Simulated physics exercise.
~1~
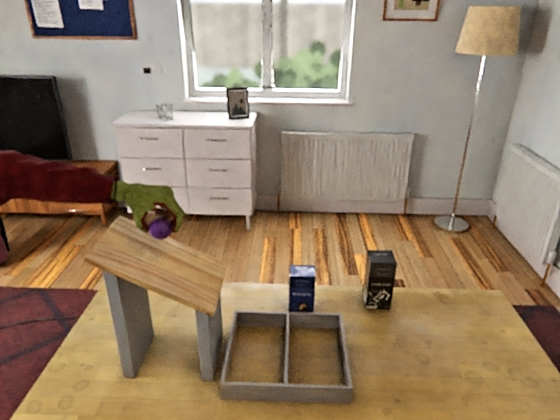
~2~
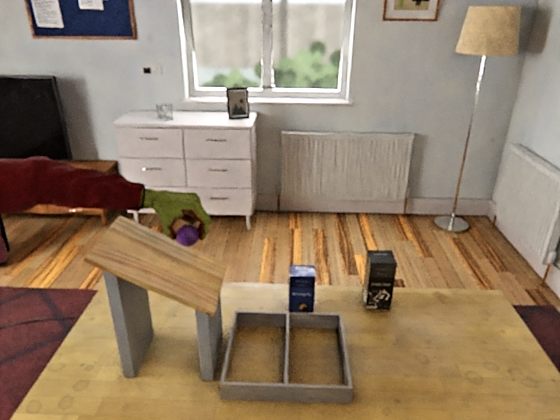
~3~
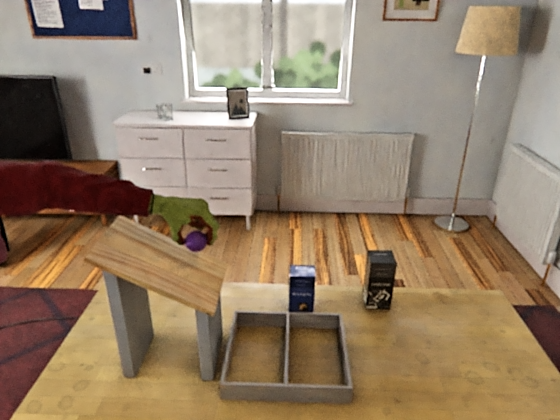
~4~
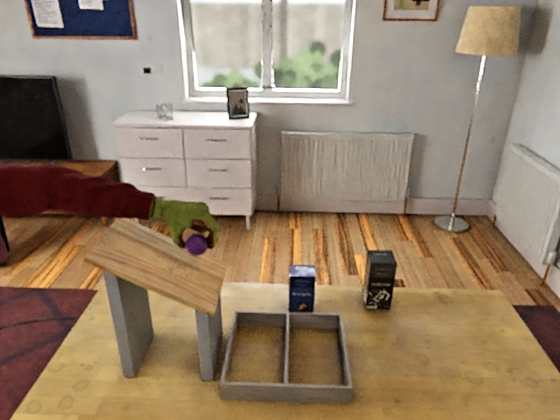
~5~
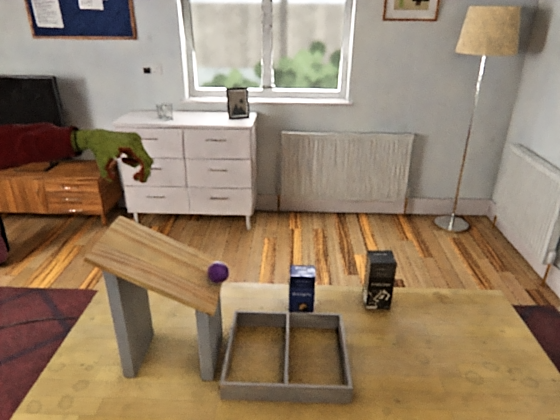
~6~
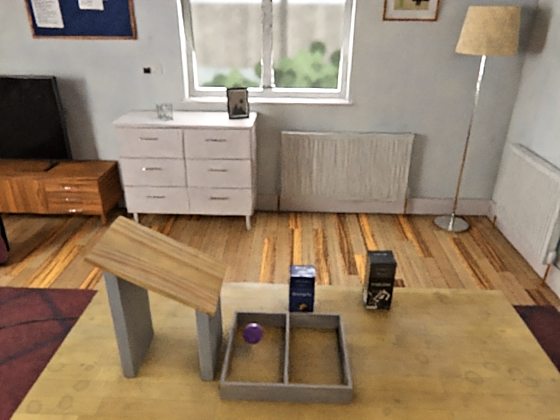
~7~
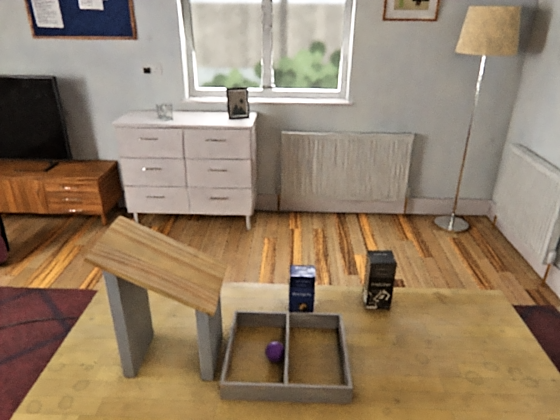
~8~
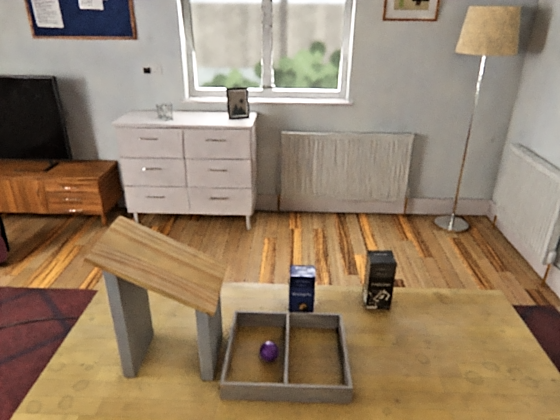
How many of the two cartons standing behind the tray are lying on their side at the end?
None of them are. The blue carton and the black carton both still stand upright.
